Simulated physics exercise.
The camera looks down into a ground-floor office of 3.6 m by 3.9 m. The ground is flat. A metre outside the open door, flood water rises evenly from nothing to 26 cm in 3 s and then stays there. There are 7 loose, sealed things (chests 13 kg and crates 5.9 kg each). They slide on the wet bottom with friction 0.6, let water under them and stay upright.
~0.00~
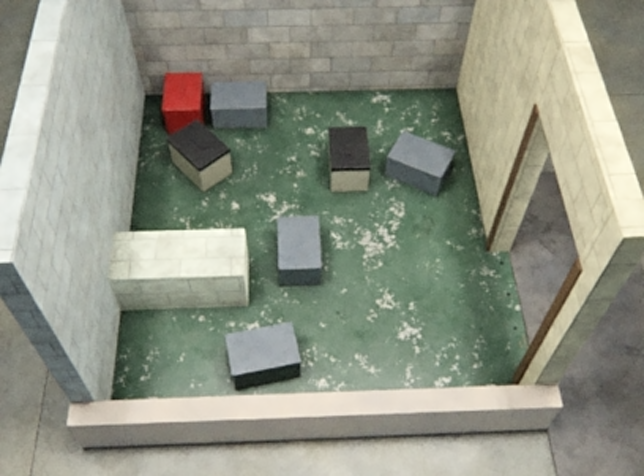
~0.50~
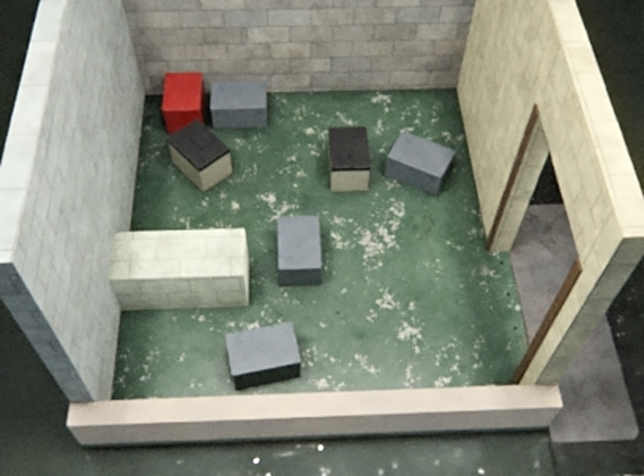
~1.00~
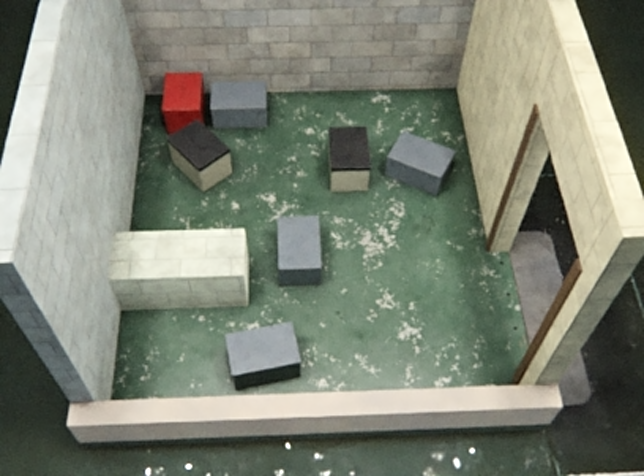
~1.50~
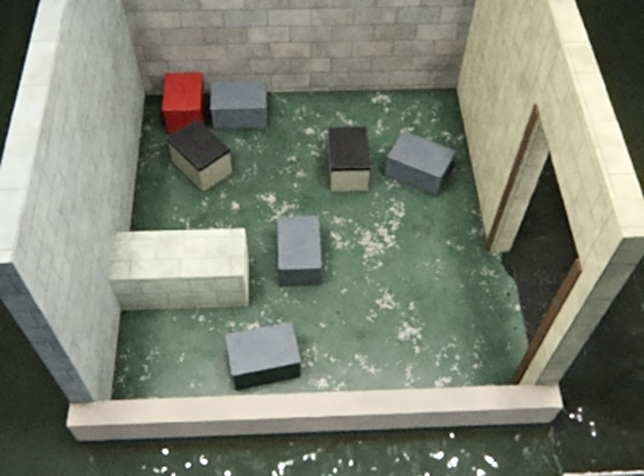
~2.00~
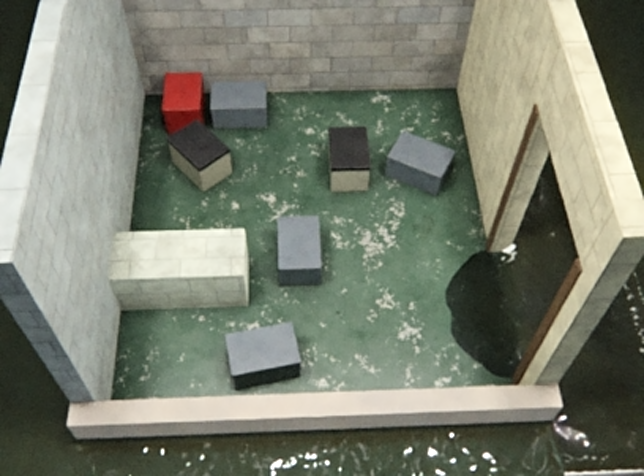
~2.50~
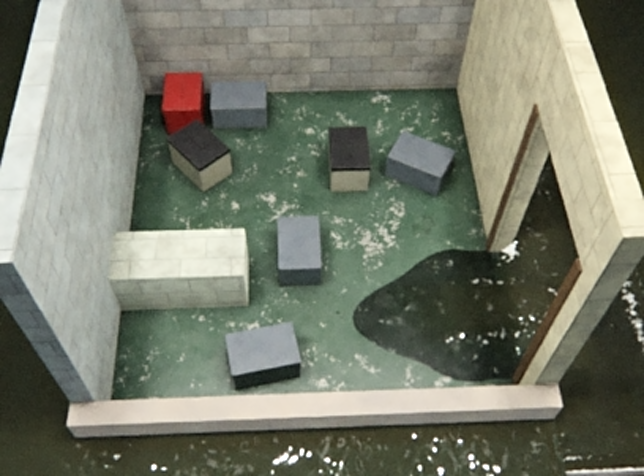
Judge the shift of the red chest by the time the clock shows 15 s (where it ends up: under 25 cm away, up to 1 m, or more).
Red chest slides a little.
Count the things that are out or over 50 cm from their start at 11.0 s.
6 of them.
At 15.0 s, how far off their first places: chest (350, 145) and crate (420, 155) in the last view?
In that order: 20 cm, 100 cm.
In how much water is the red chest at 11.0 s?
Roughly 22 cm.
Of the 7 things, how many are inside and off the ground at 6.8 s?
I count 5.
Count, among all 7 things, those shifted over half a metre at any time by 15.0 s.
7 of them.
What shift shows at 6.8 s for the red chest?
About 10 cm.
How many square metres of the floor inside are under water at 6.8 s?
About 12.0 m2.
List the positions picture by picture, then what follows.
The first picture shows the red chest at (182, 91), on the bottom; 0.0 m2 under water; 0 of 7 have shifted.
The second picture shows the red chest at (182, 91) rests on the ground; water covers 0.0 m2; 0 of 7 have shifted.
The third picture shows the red chest at (182, 91) rests on the ground; water covers 0.0 m2; 0 of 7 have shifted.
The fourth picture shows the red chest at (182, 91) rests on the ground; 0.0 m2 under water; 0 of 7 have shifted.
The fifth picture shows the red chest at (182, 91), on the bottom; water covers 0.5 m2; 0 of 7 have shifted.
The sixth picture shows the red chest at (182, 91) rests on the ground; water covers 1.3 m2; 0 of 7 have shifted.
After 3.5 s the red chest is near (182, 91), 0.0 m from its start, aground; 0 afloat.
After 6.8 s the red chest is near (176, 82), 0.1 m from its start, afloat; 5 afloat.
After 11.0 s the red chest is near (170, 87), 0.1 m from its start, afloat; 7 afloat.
After 15.0 s the red chest is near (210, 128), 0.7 m from its start, afloat; 7 afloat.
